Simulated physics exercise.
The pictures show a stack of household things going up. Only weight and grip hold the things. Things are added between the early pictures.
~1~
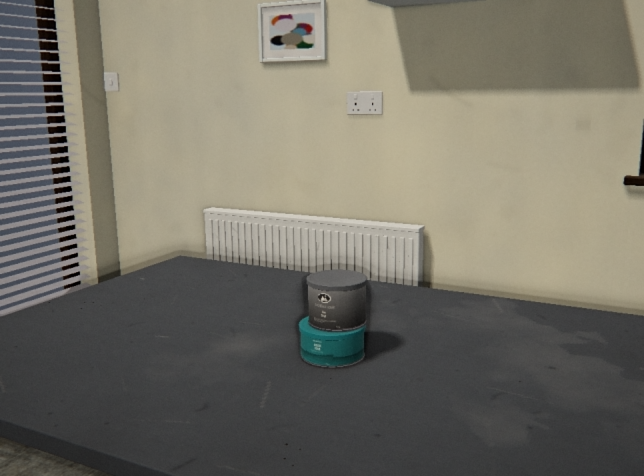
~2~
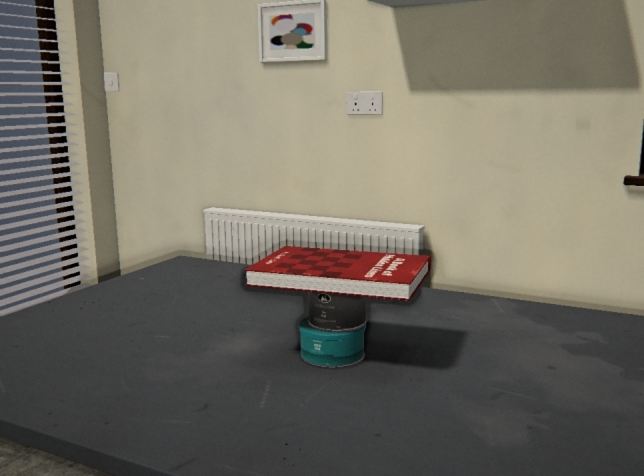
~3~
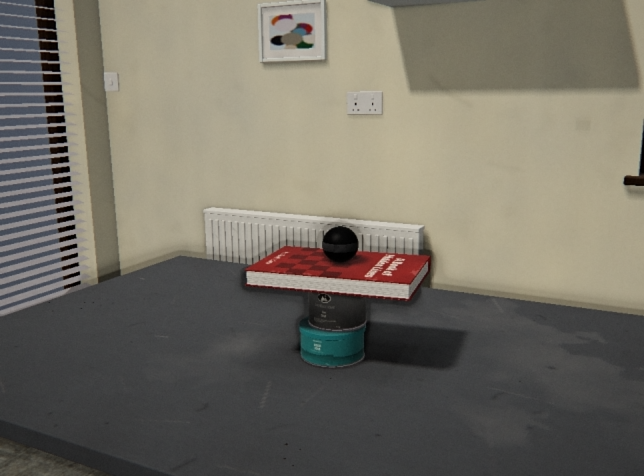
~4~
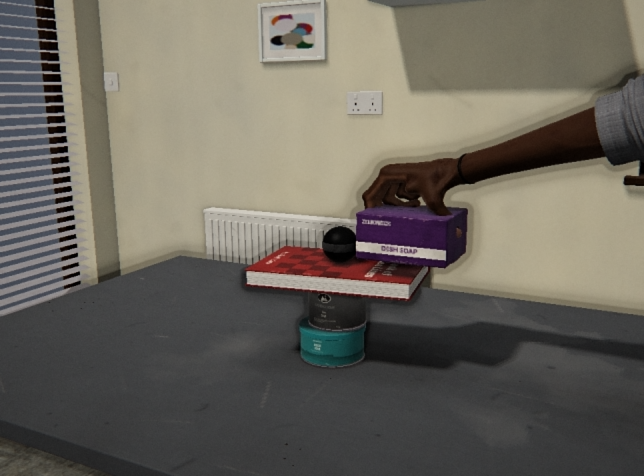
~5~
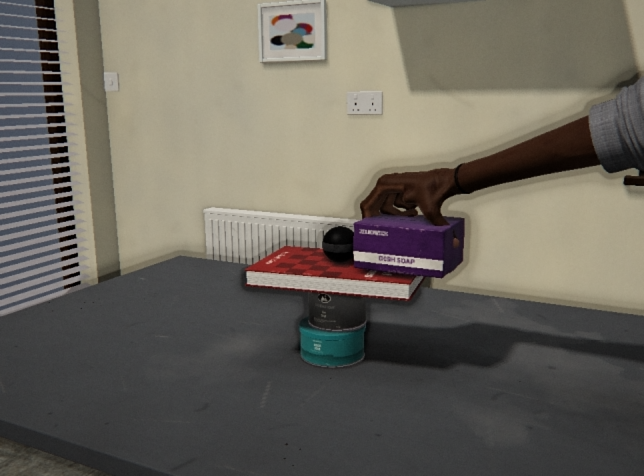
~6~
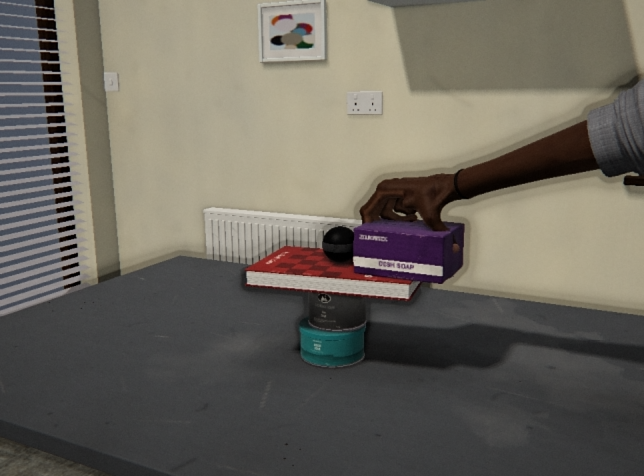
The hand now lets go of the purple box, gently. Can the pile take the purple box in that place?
Here the pile stays up.
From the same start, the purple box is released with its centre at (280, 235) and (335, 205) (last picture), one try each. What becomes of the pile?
In the first case it keeps its balance; in the second case it loses its balance.
Then, 0.20 s after the last picture, nothing has stirred.
Then, 0.50 s after the last picture, purple box resting near (410, 249).
At rest, all 5 in place. Seen from the same camera at the end, purple box near (410, 249). The pile holds.
